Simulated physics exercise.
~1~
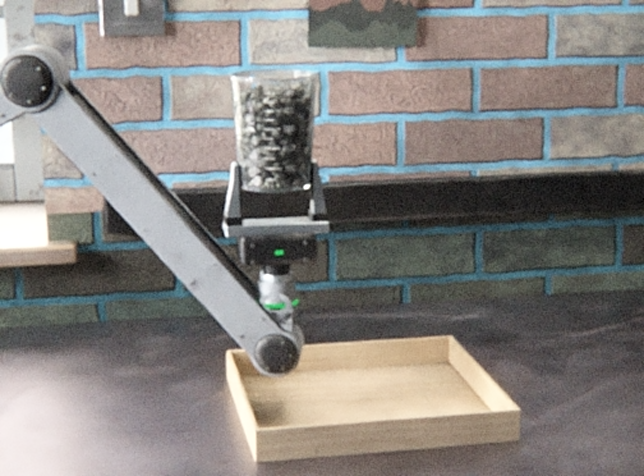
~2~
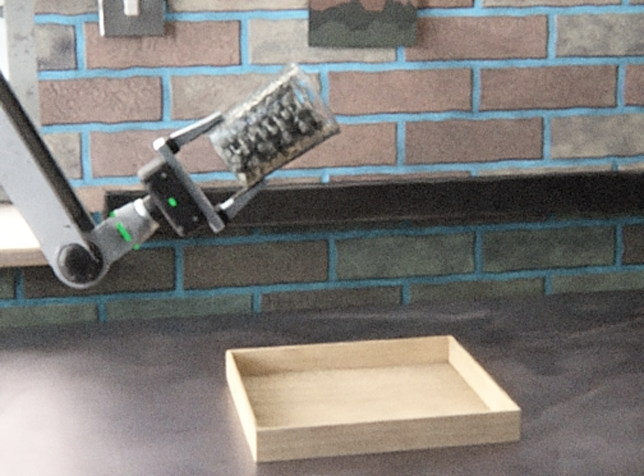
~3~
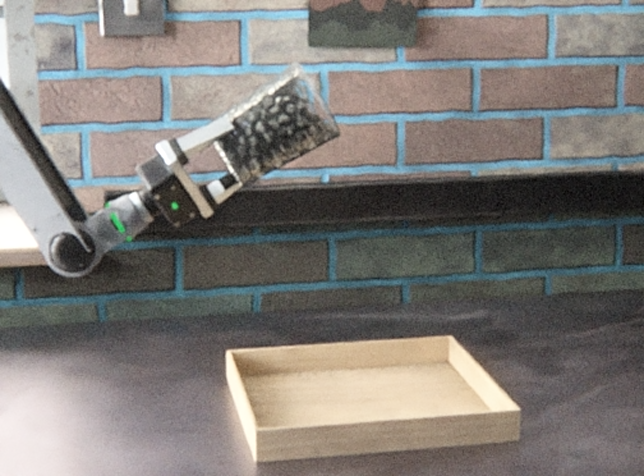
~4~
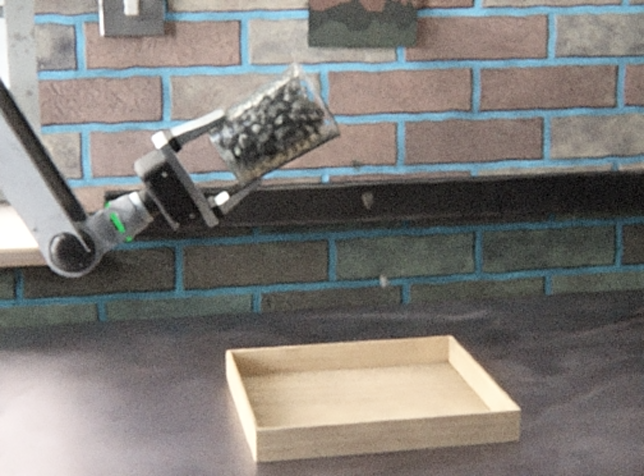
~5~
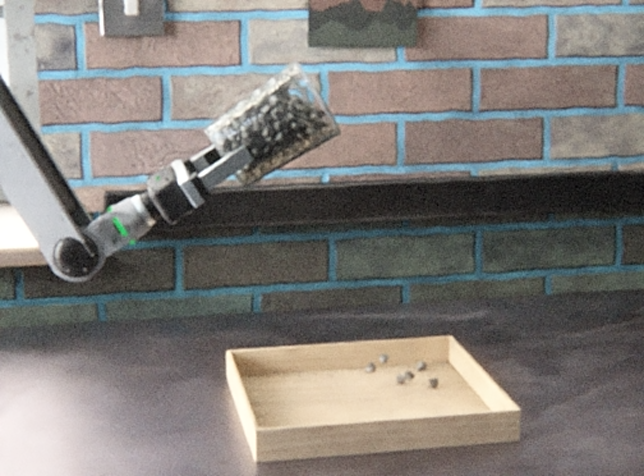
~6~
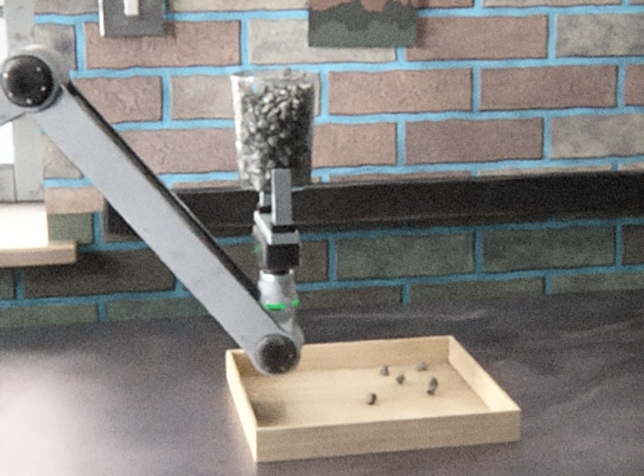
The footage shows a robot arm lifting a clear beaker of small dark pebbles, tilting it toward a shallow wooden tray and rolling it while leaning, so a few pebbles drop in. The arm then stands the beaker upright again, still mostly full, with a handful lying in the tray.
